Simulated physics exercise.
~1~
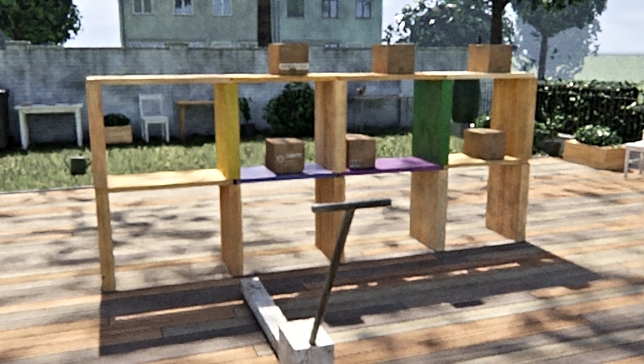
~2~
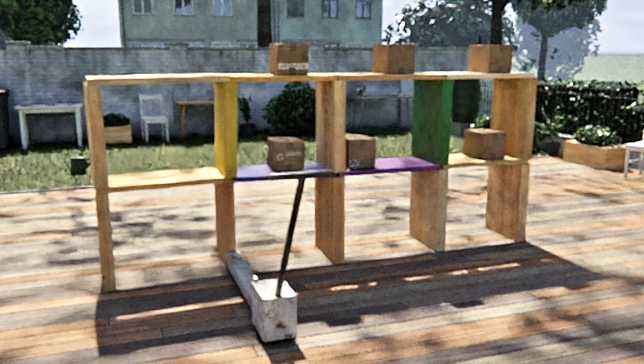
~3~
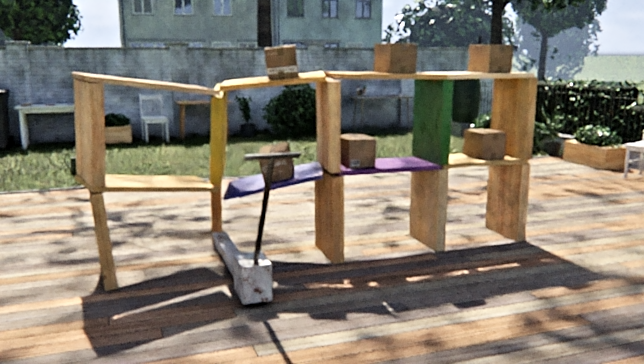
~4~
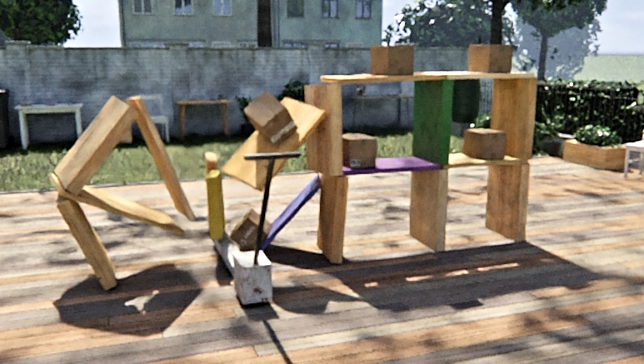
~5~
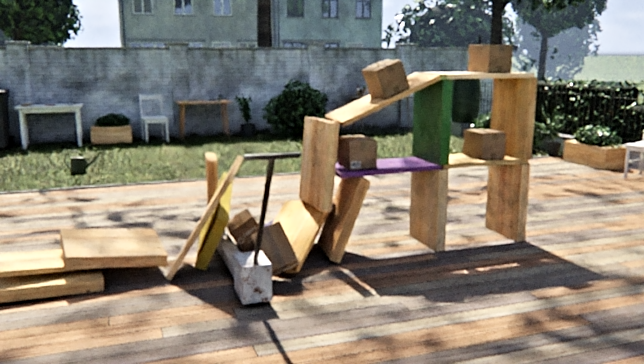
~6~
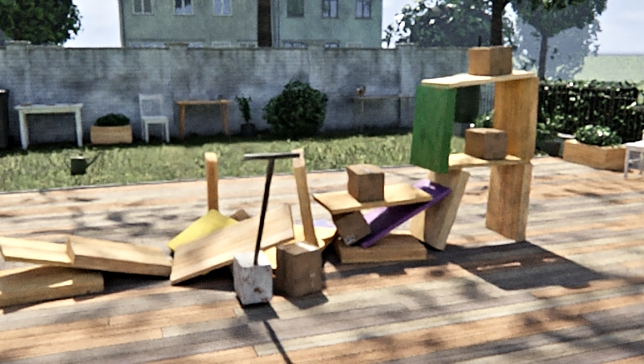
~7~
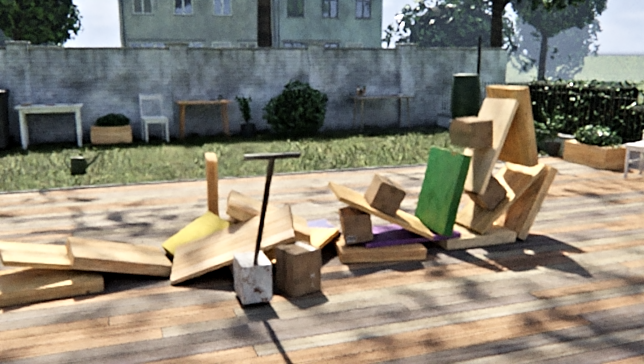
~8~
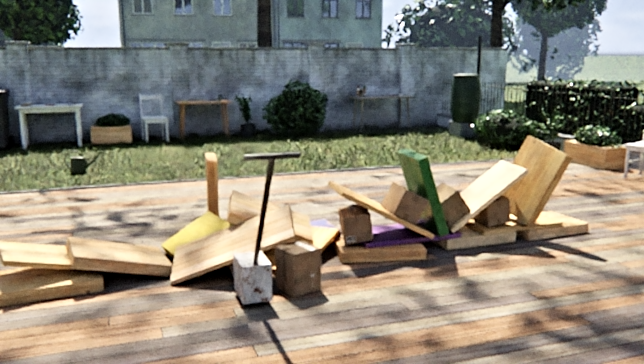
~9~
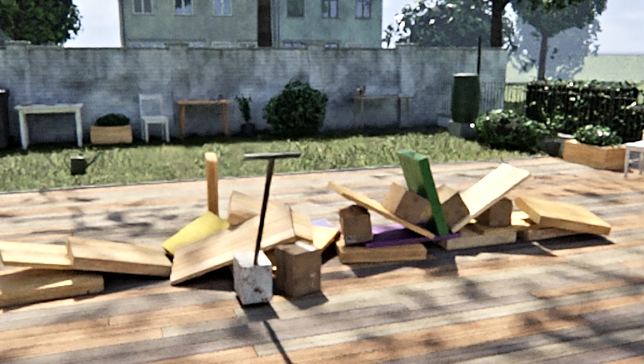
A two-tier wooden shelf collapses from left to right into a heap after a jack pushes in.
